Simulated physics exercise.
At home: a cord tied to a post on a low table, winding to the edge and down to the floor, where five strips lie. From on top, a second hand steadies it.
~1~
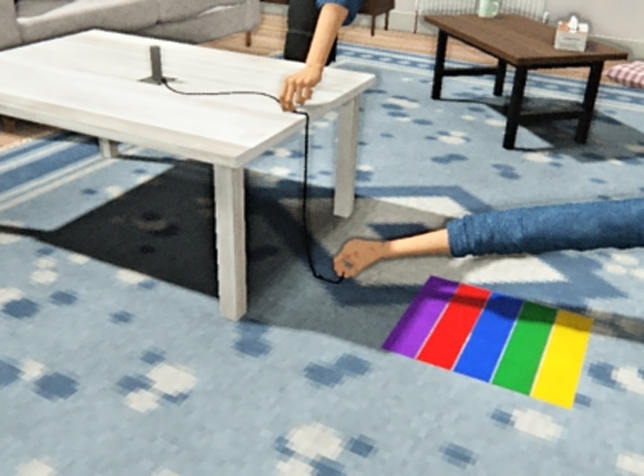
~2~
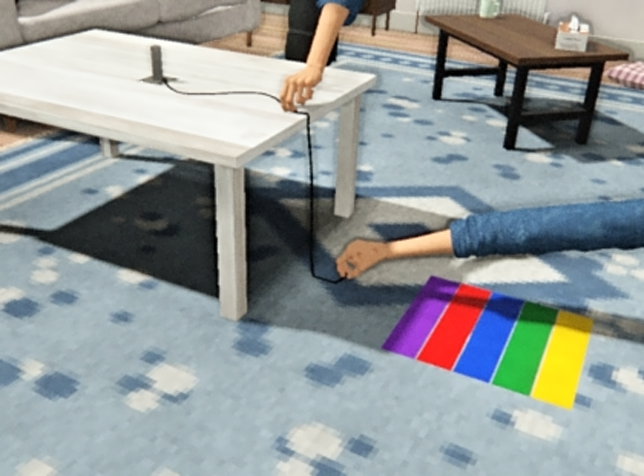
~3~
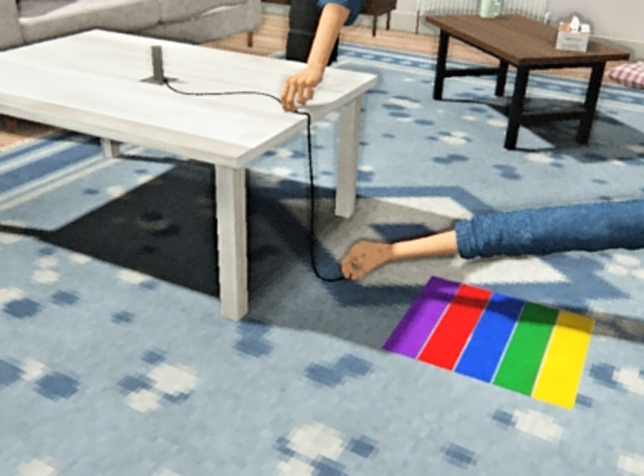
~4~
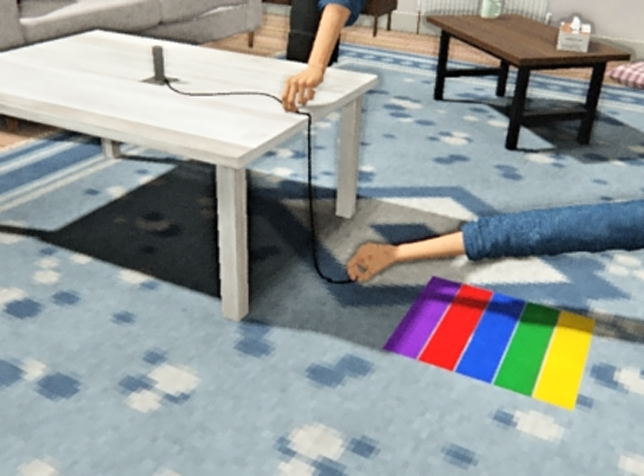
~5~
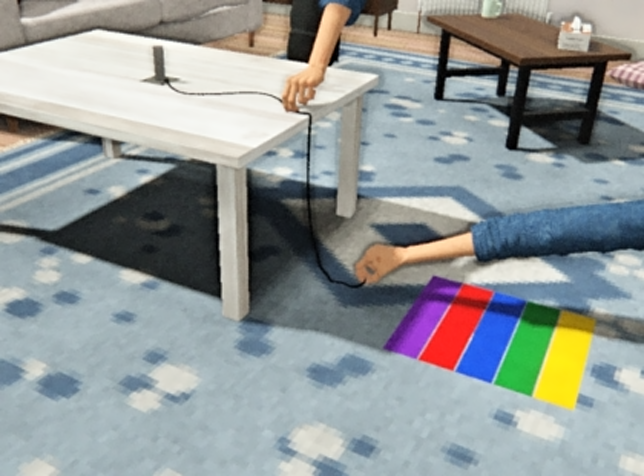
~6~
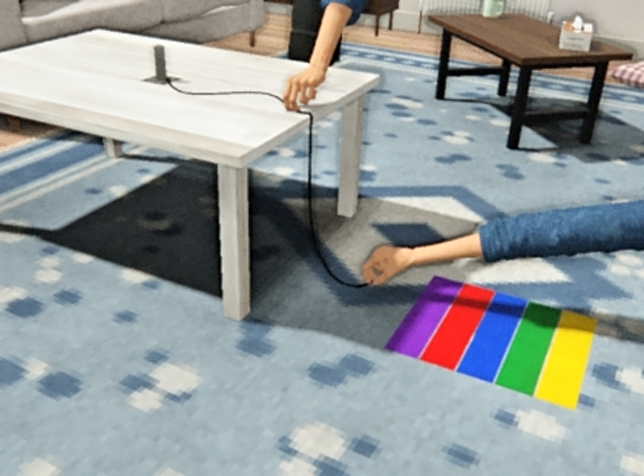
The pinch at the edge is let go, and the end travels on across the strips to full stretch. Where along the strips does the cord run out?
Over the blue strip.
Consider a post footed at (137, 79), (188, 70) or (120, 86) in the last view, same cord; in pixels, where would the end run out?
First close to (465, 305), next close to (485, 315), last close to (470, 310).
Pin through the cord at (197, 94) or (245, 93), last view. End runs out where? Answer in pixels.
The two answers, in sequence: (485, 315) and (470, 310).
Soon after, end near (436, 299); over purple.
After that, end near (475, 311); over red.
At the stop, end near (498, 317); over blue. It gets as far as the blue strip.
